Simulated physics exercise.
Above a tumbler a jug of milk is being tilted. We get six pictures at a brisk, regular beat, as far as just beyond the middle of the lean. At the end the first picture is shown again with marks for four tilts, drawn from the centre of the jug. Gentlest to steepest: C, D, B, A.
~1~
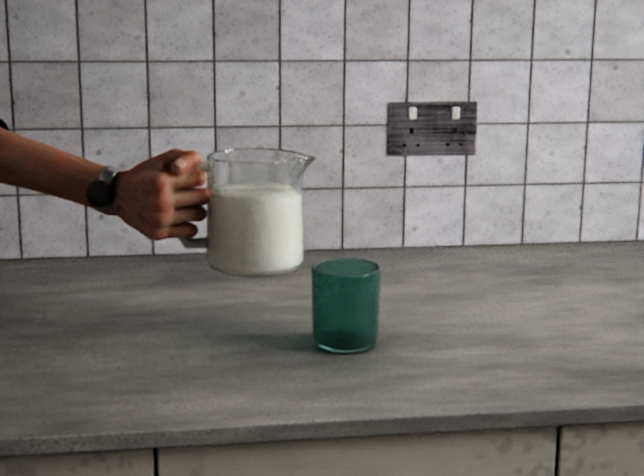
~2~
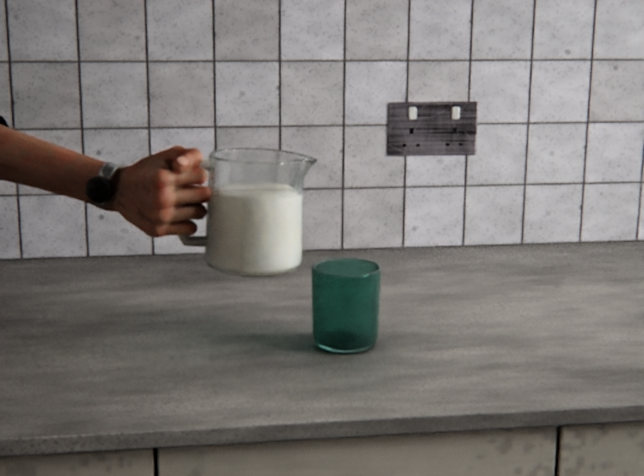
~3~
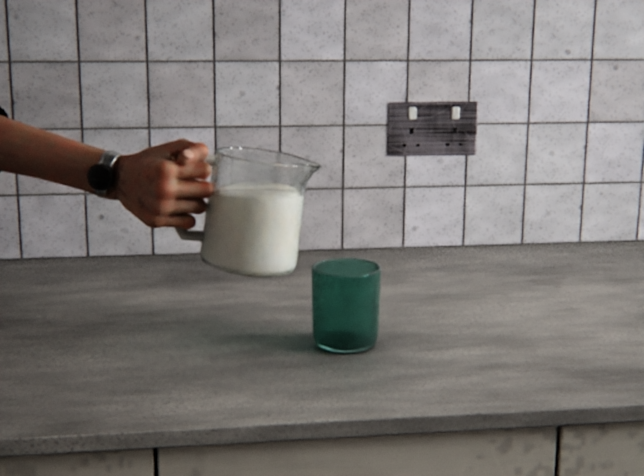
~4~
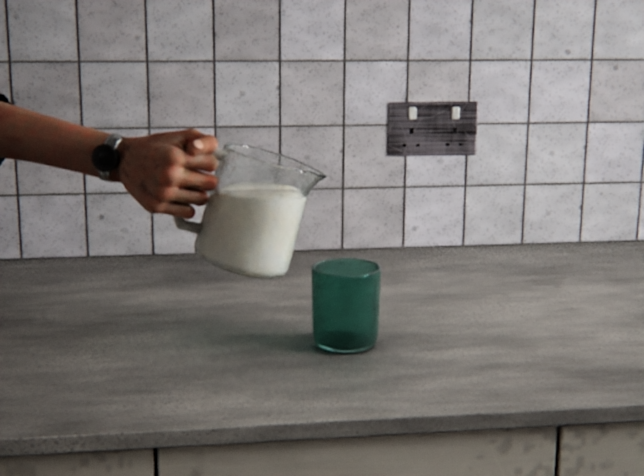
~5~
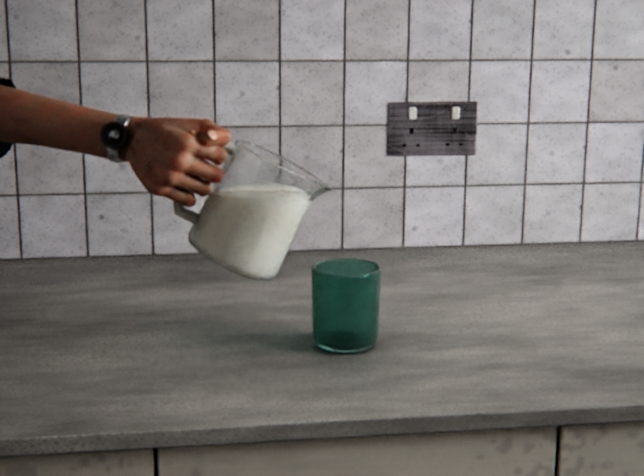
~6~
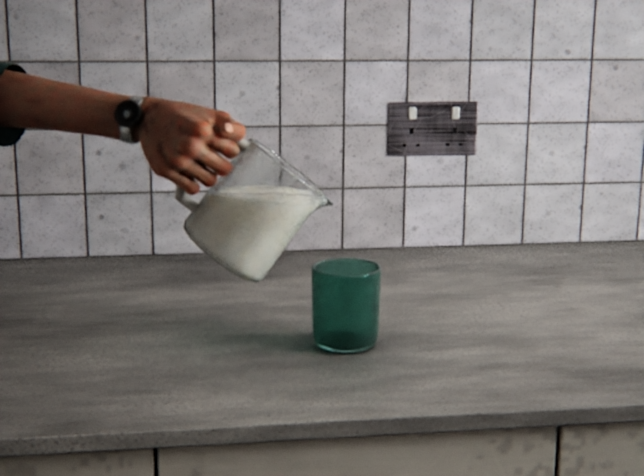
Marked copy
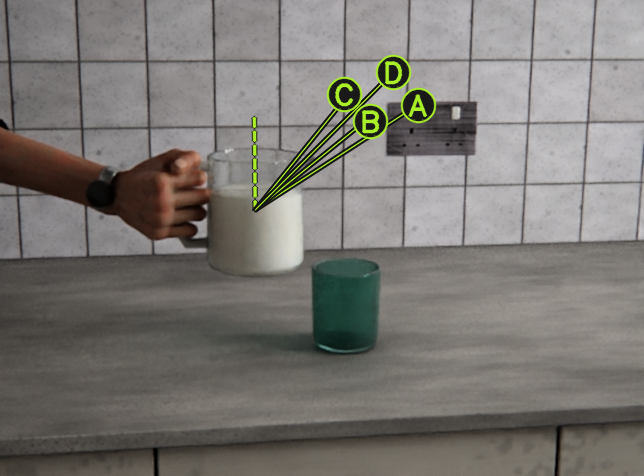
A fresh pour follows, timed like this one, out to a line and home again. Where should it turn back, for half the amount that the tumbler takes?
Mark A.
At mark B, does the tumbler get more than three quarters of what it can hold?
No.
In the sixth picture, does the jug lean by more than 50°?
No.
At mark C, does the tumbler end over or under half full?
Under.
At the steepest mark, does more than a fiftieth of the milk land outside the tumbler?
No.
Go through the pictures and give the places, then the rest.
Upright, lip at (313, 157); rim of the tumbler round (346, 266); nothing has left yet.
Upright, lip at (315, 159); nothing has left yet.
Tipped about 8°, lip at (319, 165); nothing has left yet.
Tipped about 16°, lip at (325, 175); nothing has left yet.
Tipped about 26°, lip at (330, 188); nothing has left yet.
Tipped about 37°, lip at (332, 203); nothing has left yet.
On the marked copy, A at (403, 114); B at (355, 129); C at (336, 109); D at (381, 84).
For mark A, the tumbler ends with about 50 % of what it can hold.
For mark B, the tumbler ends with about 31 % of what it can hold.
For mark C, the tumbler ends with about 7 % of what it can hold.
For mark D, the tumbler ends with about 17 % of what it can hold.
